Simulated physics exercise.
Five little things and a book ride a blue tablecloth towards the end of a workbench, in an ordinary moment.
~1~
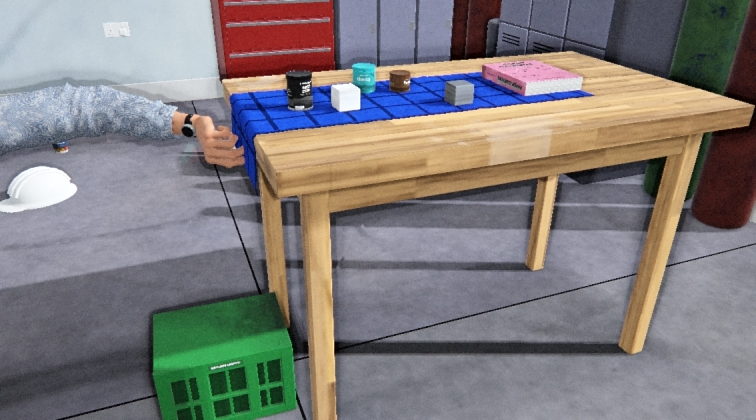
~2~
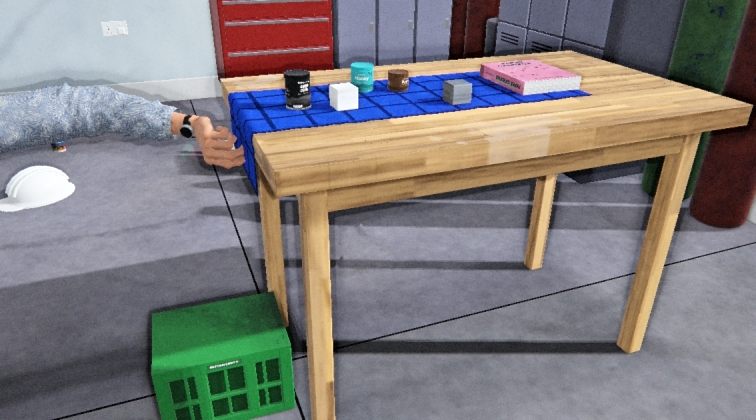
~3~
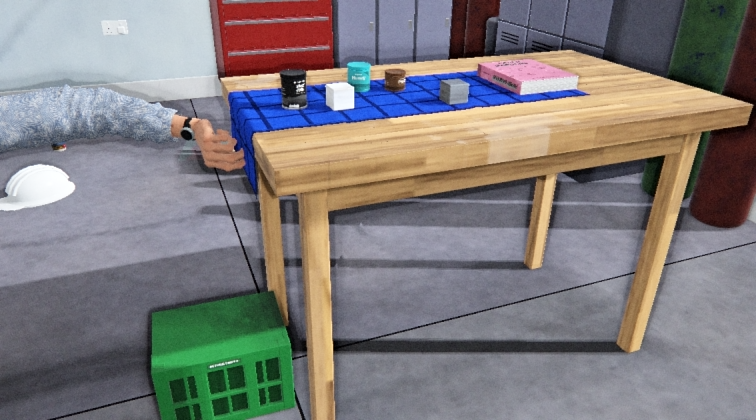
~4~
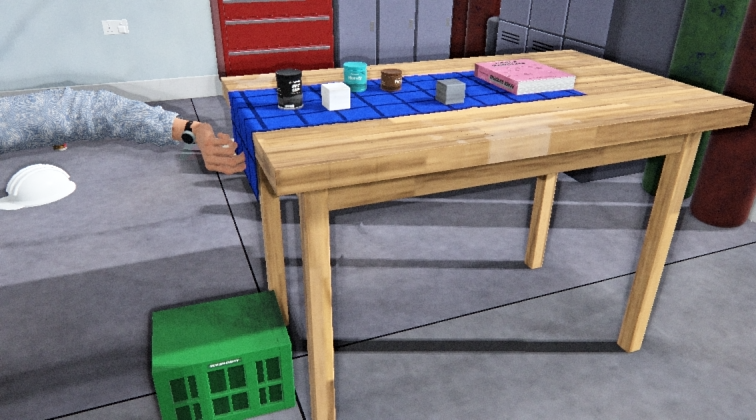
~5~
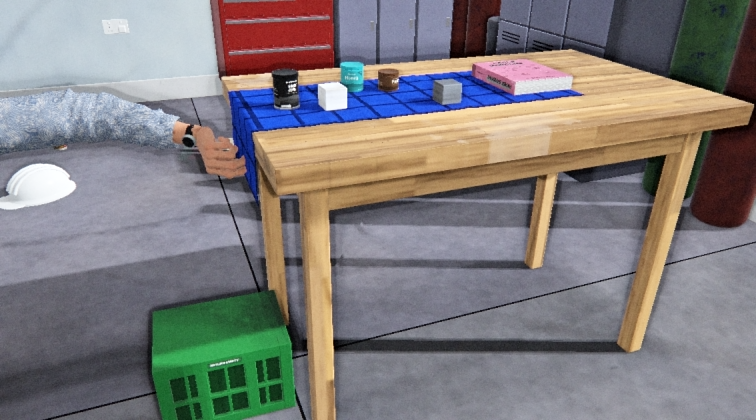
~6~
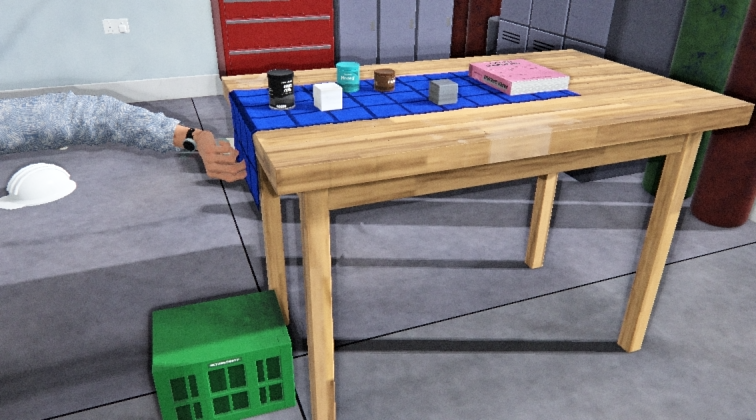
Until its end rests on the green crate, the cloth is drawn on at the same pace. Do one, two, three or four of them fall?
It is four.
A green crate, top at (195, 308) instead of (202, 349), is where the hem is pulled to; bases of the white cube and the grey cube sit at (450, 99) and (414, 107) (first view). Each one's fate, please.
The white cube stays put, the grey cube stays put.
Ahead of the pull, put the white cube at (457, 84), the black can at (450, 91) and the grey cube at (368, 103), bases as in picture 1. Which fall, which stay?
Result - white cube: Still up; black can: Still up; grey cube: Down.
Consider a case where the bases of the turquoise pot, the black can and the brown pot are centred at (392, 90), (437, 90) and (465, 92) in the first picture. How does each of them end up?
Result - turquoise pot down, black can still up, brown pot still up.
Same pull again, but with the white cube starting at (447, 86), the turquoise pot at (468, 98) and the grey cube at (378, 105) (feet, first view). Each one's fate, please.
In the end the white cube is still up there, the turquoise pot is still up there and the grey cube is no longer up there.
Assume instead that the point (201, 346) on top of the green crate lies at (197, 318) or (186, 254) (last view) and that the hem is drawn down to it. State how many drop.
3 and 1.
Early on, hem near (250, 229); black can gone.
Midway, hem near (252, 270); black can and white cube gone.
Near the end, hem on the crate; black can, white cube and turquoise pot gone.
Finally, hem on the crate; black can, white cube, turquoise pot and brown pot gone. It carries off four.
